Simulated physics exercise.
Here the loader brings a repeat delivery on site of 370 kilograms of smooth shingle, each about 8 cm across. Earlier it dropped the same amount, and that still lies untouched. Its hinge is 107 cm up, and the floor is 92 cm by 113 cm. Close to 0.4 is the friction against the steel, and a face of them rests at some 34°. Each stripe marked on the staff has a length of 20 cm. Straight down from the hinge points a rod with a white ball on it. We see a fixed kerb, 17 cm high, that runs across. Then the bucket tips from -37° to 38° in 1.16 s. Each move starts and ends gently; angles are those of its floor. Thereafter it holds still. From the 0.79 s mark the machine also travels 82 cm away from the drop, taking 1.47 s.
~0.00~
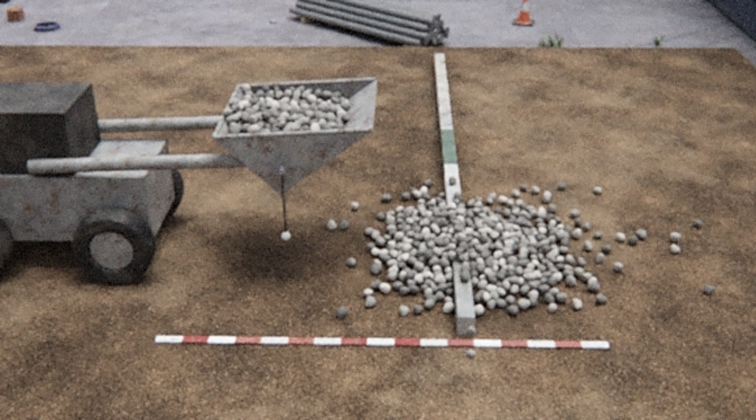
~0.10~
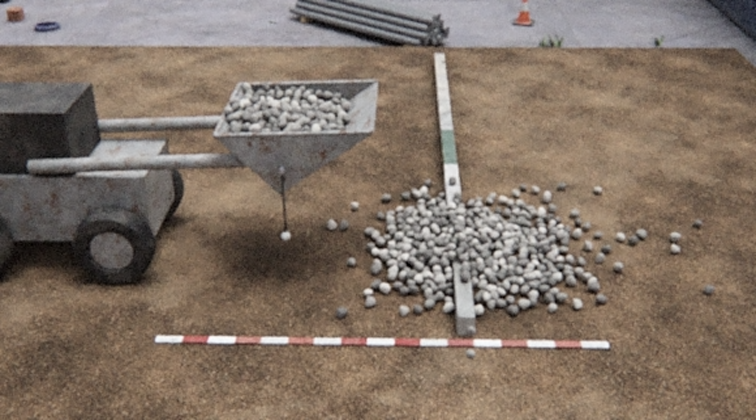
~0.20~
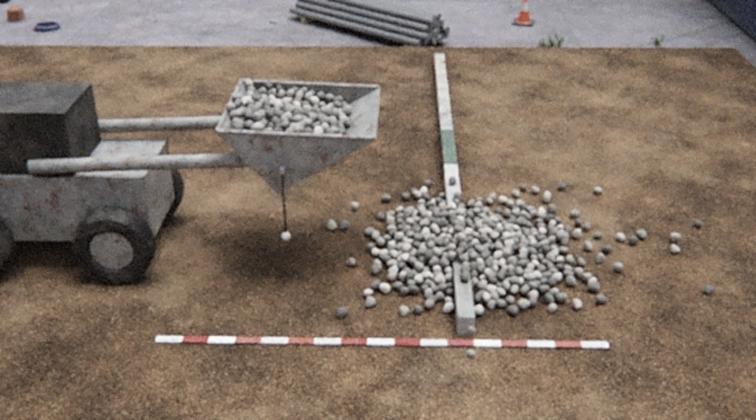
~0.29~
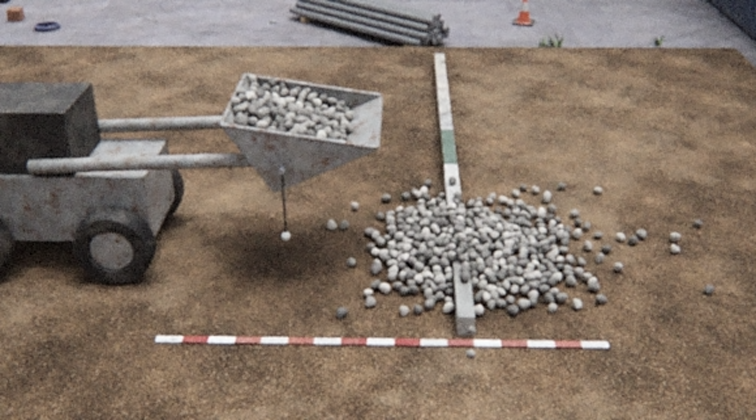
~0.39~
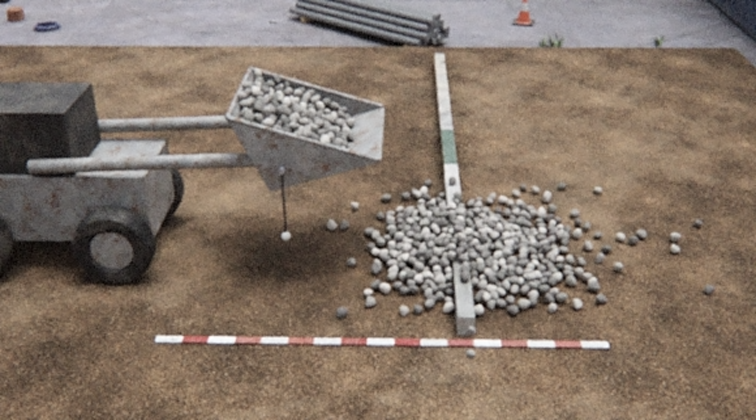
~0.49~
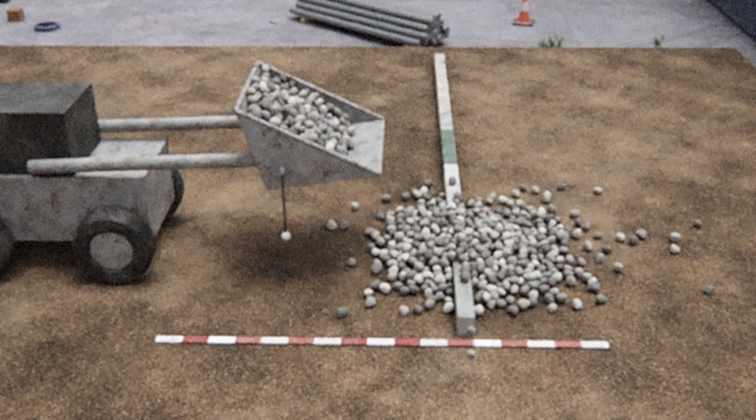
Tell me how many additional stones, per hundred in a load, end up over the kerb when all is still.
Some 0 in every hundred.
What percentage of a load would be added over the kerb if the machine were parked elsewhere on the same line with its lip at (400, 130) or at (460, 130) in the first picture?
Case one about 0 %, case two about 25 %.
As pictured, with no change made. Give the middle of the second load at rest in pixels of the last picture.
(366, 242).
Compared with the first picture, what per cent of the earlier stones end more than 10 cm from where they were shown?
About 5 per cent.
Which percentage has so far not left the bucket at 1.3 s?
That works out to about 40 %.
After 0.9 s the floor is at 26°; in per cent of one load, 100 in the bucket, 50 on this side of the kerb, 50 over the kerb; the foremost stones are at (655, 236).
After 1.3 s the floor is at 38°; in per cent of one load, 39 in the bucket, 111 on this side of the kerb, 50 over the kerb; the foremost stones are at (655, 236).
After 2.7 s the floor is at 38°; in per cent of one load, 0 in the bucket, 150 on this side of the kerb, 50 over the kerb; the foremost stones are at (655, 236).
After 5.3 s the floor is at 38°; in per cent of one load, 0 in the bucket, 150 on this side of the kerb, 50 over the kerb; the foremost stones are at (655, 236). Net gain over the kerb, 0.
